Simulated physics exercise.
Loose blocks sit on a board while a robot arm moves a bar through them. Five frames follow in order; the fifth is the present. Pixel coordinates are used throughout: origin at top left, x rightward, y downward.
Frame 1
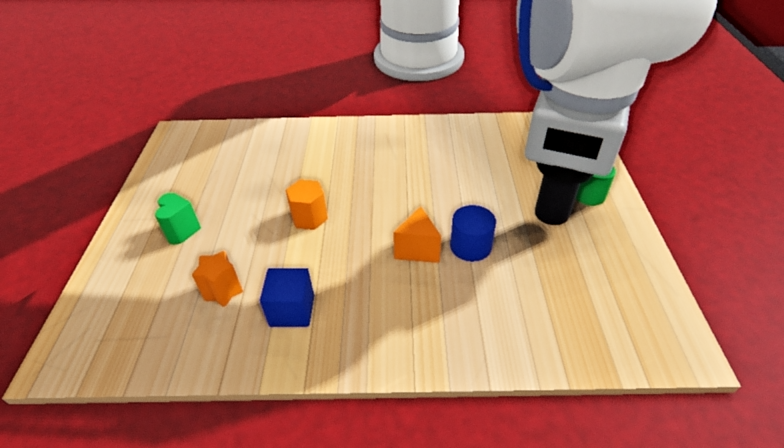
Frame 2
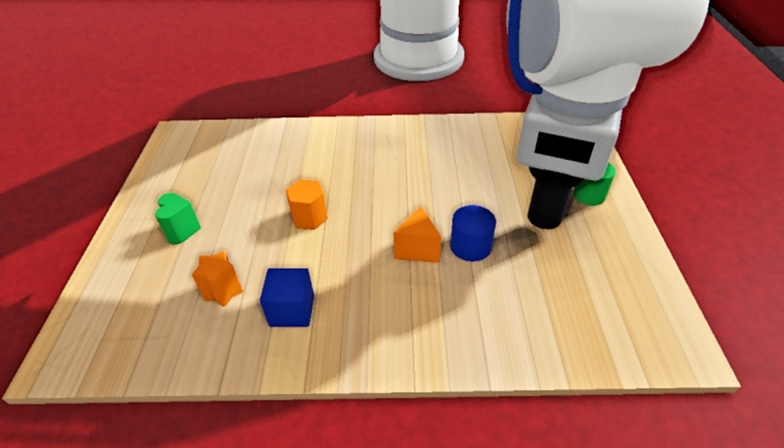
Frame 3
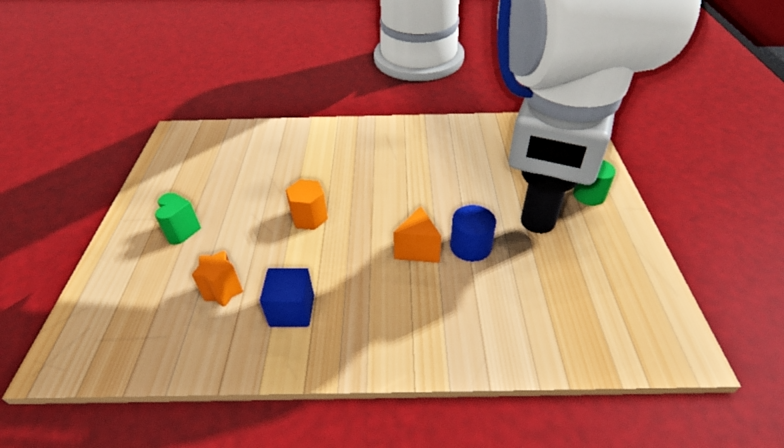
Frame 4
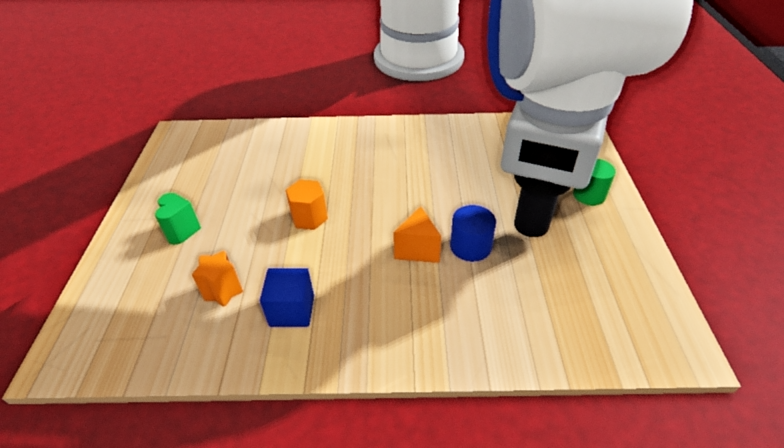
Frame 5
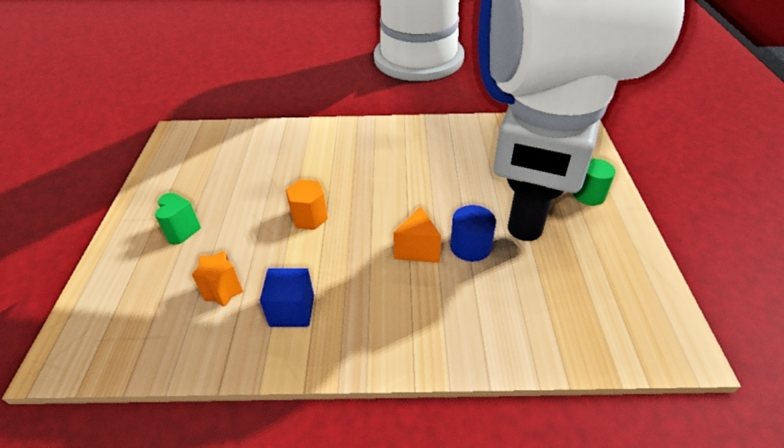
A robot arm moves its black bar slightly left across a board while the coloured blocks stay still.
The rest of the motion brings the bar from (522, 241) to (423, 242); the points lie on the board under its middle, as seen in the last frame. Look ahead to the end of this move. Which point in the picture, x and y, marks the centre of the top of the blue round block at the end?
Pixel (390, 231).
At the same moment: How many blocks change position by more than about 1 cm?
Number moved: 2.
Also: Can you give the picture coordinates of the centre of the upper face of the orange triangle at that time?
Its top centre lands on (353, 238).
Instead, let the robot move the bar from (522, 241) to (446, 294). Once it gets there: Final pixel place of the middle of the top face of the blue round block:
The middle of its upper face should be somewhere near (450, 223).
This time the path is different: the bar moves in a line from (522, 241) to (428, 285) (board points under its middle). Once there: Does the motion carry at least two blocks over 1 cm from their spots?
That would be a yes.
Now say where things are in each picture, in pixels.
The first picture shows bar tip (552, 214); block tops, orange triangle (418, 224); blue round block (474, 219).
The second picture shows bar (545, 218); blocks unchanged.
The third picture shows bar (538, 222); blocks unchanged.
The fourth picture shows bar (531, 226); blocks unchanged.
The fifth picture shows bar (525, 229); orange triangle (418, 224); blue round block (474, 219).
What follows on the original path. One third of the way, bar (490, 229); blue round block (454, 221).
Two thirds of the way, bar (456, 229); orange triangle (383, 230), turned 35° clockwise; blue round block (422, 227).
At the end, bar (423, 230); orange triangle (353, 238), turned 20° clockwise; blue round block (390, 231).
